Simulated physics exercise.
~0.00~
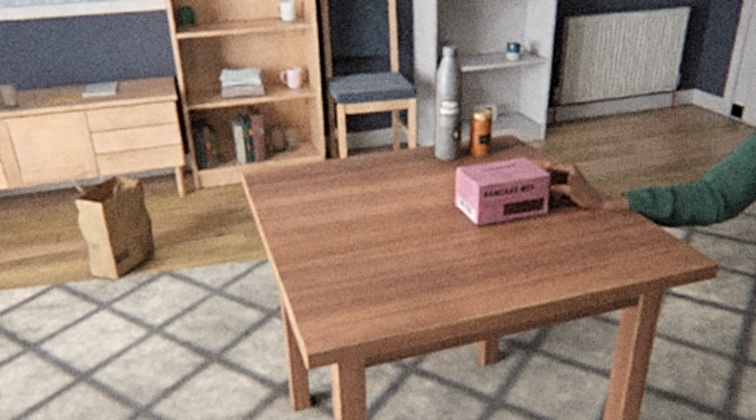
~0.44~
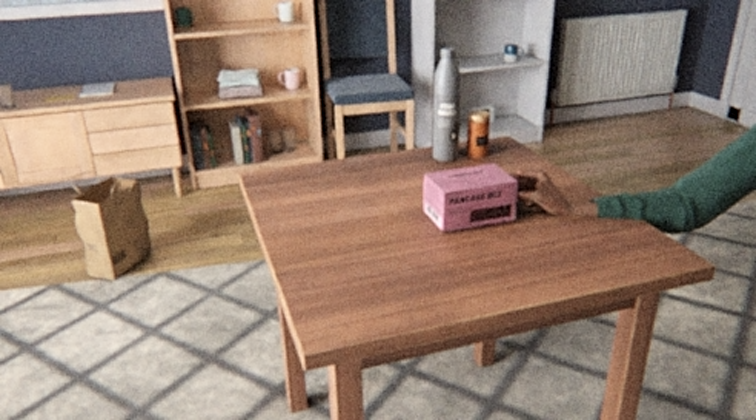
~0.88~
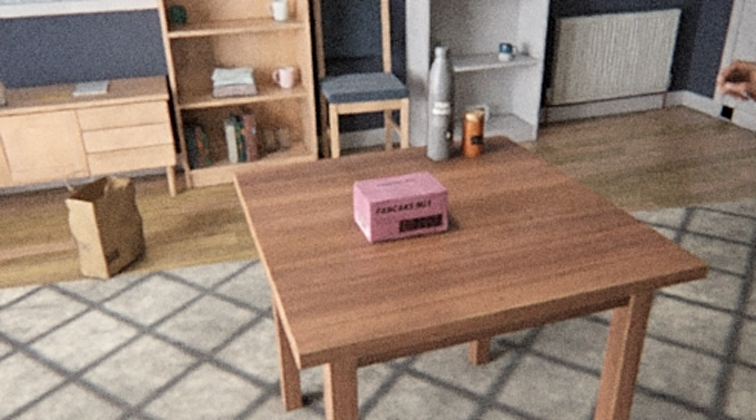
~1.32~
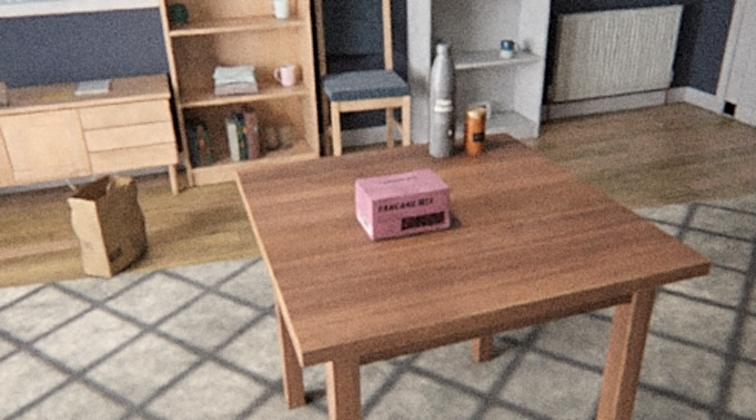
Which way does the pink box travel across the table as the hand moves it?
The pink box moves to the left, away from the side where the arm reaches in.
